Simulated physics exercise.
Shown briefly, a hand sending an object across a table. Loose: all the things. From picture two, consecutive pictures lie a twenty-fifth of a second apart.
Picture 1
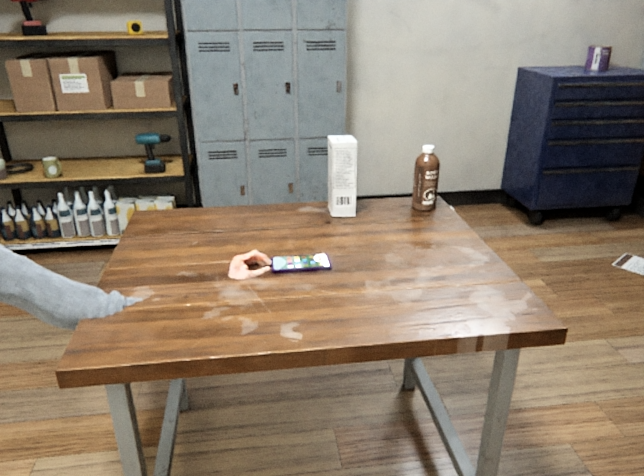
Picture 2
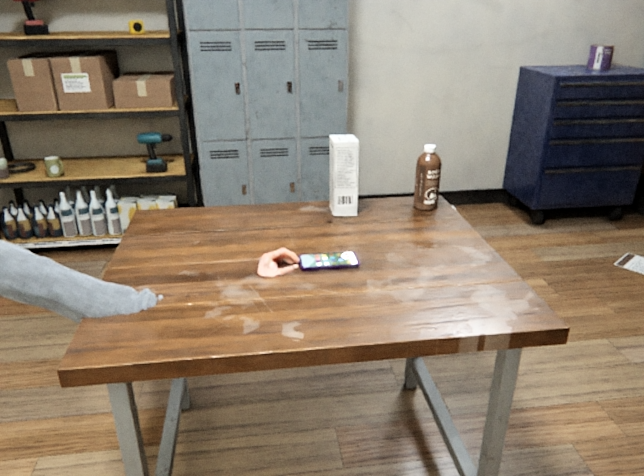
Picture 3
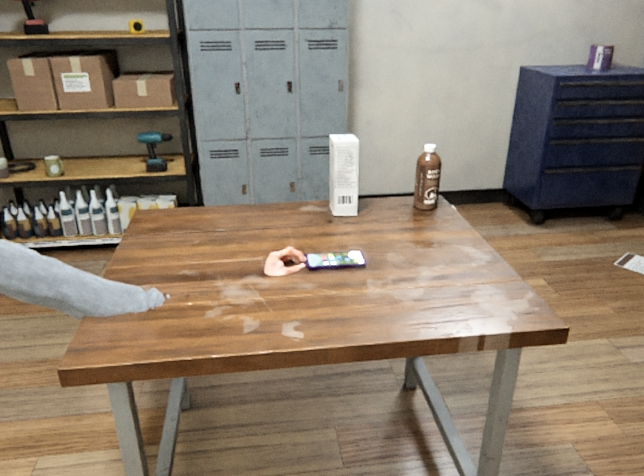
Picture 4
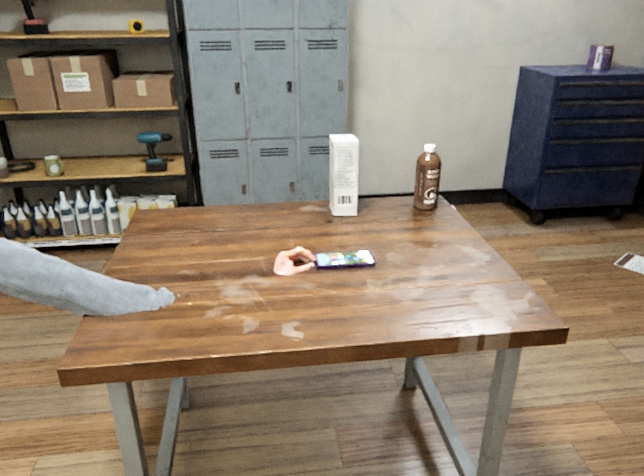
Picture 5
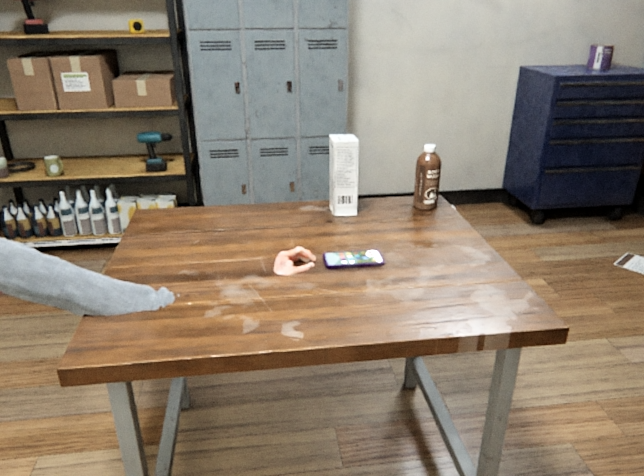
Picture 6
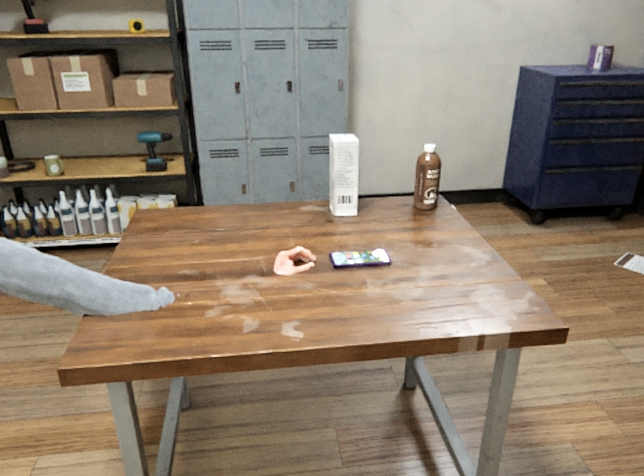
At the start, a hand at the end of a grey-sleeved arm touches a purple phone lying on a wooden table, with a white box and a brown bottle behind it. The hand pushes the phone a short way right, then stays back as the phone slides slightly farther, leaving a small gap.
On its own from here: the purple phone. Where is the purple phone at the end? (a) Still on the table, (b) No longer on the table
a, still on the table.
Then, 0.10 s after the last picture, purple phone slid a little near (366, 258).
Then, 0.50 s after the last picture, purple phone resting near (366, 258).
At rest, moved from the start, purple phone. Seen from the same camera at the end, purple phone near (366, 258).
